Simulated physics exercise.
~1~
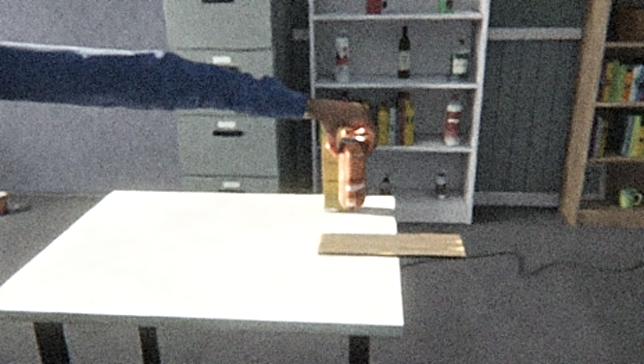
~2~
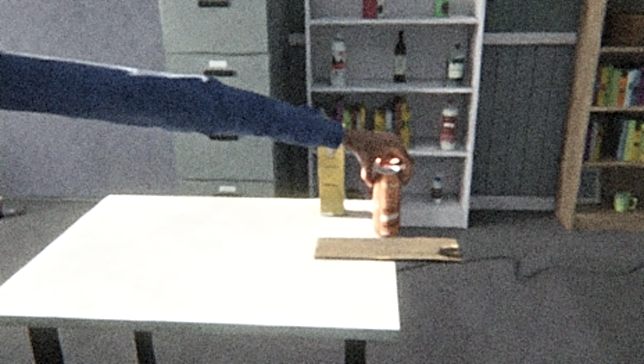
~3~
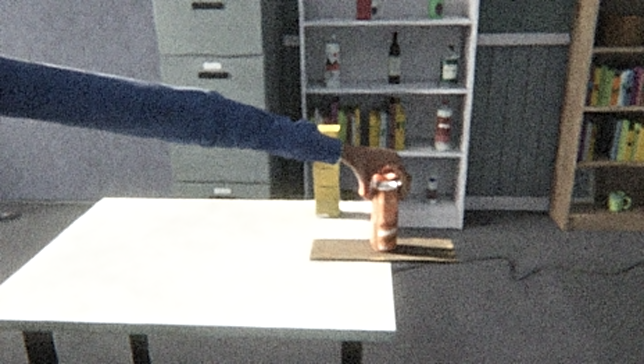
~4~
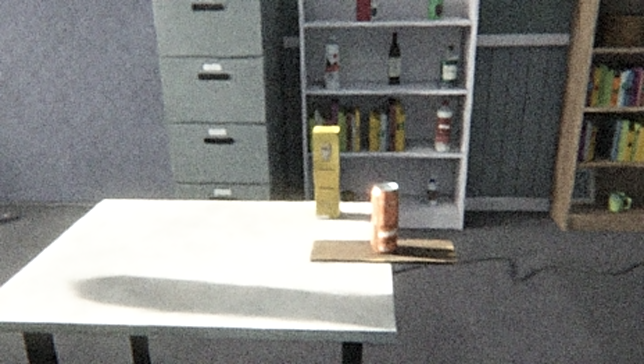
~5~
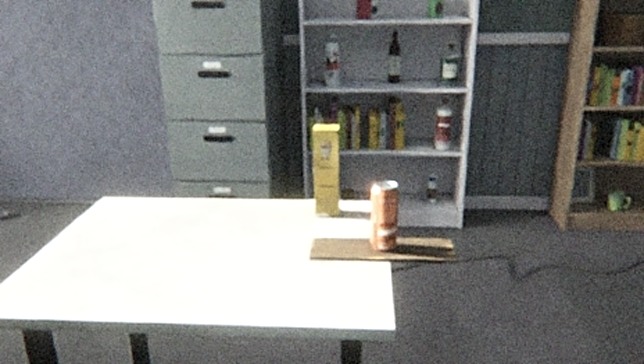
Hand lowering an orange can upright onto a flat board jutting past a table's end, then withdrawing as the board stays put.
